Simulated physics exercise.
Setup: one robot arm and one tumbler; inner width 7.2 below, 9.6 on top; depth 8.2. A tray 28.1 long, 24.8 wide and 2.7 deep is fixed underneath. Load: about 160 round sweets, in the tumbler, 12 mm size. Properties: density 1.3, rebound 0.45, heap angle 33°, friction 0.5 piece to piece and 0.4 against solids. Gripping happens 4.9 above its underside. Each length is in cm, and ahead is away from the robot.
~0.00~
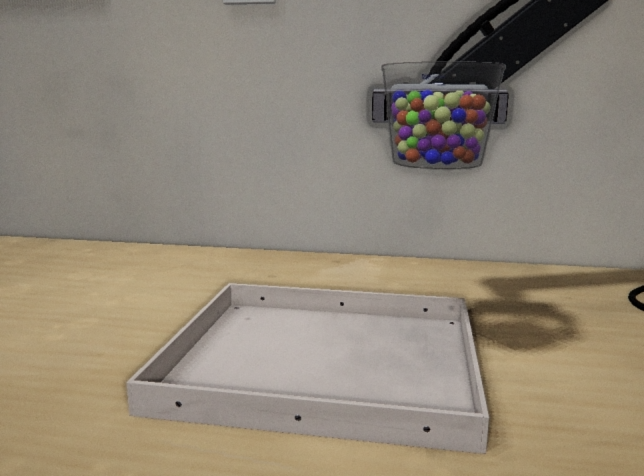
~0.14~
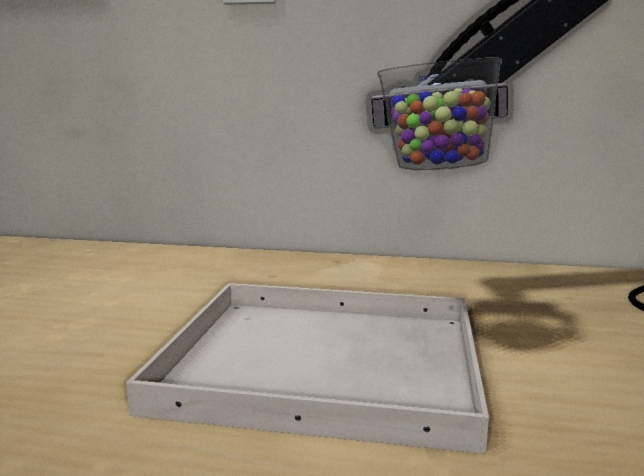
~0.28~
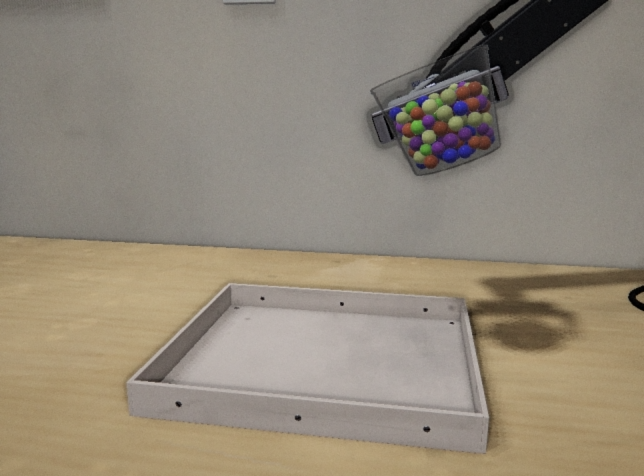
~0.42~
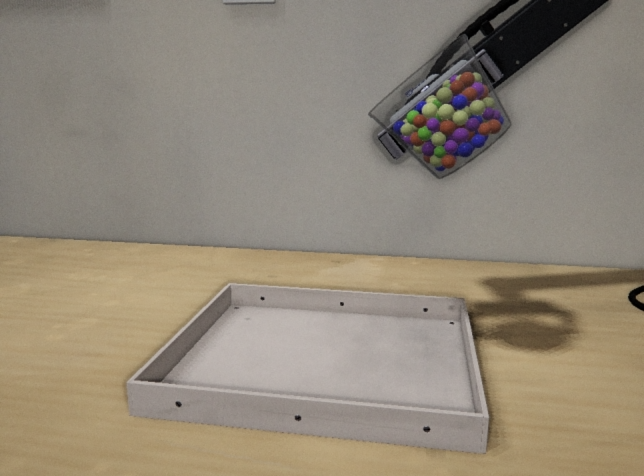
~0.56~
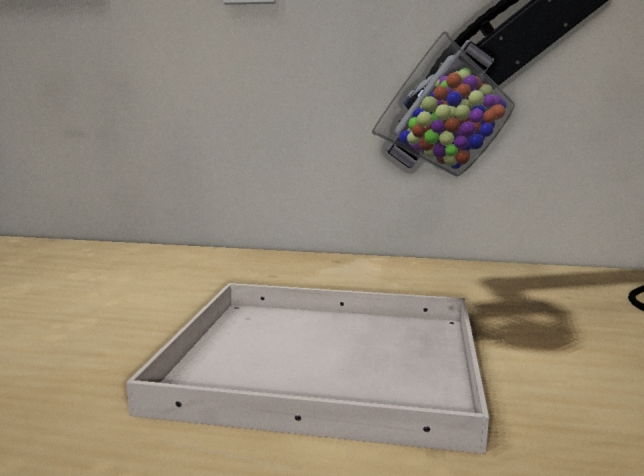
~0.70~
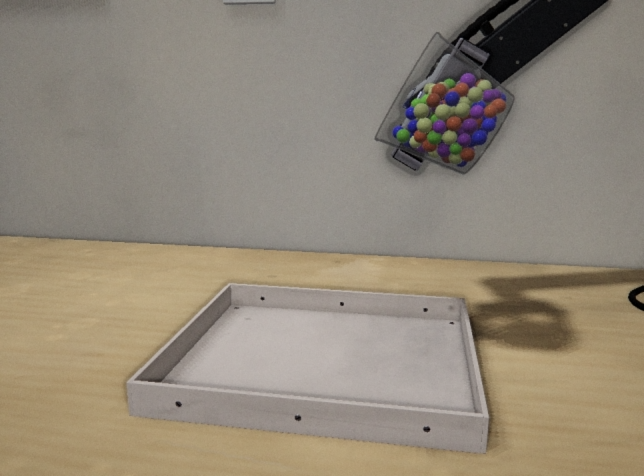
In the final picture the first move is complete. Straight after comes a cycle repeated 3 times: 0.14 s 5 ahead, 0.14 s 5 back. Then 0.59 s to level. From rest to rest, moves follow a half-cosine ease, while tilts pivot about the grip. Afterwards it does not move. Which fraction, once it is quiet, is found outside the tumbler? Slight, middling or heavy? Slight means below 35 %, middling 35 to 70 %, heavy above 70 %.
Middling.
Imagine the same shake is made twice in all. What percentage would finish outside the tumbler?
45 per cent or so.
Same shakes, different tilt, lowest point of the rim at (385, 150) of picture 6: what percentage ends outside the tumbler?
Estimate: About 90 per cent.
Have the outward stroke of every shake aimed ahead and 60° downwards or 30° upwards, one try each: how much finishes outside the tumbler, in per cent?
Result: Approx. 5 % and 65 %, one try each.
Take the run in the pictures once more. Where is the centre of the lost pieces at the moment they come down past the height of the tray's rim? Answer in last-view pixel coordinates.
I'd put it somewhere near (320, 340).
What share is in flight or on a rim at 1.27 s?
My guess is some 14 in a hundred.
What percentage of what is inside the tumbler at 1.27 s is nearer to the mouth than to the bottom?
Mouth half: Close to 45 per cent.
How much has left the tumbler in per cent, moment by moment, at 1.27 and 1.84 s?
First it's 40 percent, and after that 50 percent.
After 1.27 s, tilted 61° forward, highest piece 25 above the table; 97 in the tumbler, 42 in the tray, 1 on the table or floor, 23 in flight or on a rim.
After 1.84 s, tilted 29° forward, highest piece 26 above the table; 81 in the tray, 78 in the tumbler, 4 on the table or floor.
After 2.33 s, level, highest piece 26 above the table; 81 in the tray, 78 in the tumbler, 4 on the table or floor.
After 3.38 s, level, highest piece 26 above the table; 81 in the tray, 78 in the tumbler, 4 on the table or floor.
In the end, 81 in the tray, 78 in the tumbler, 4 on the table or floor. That is 52 % outside the tumbler.
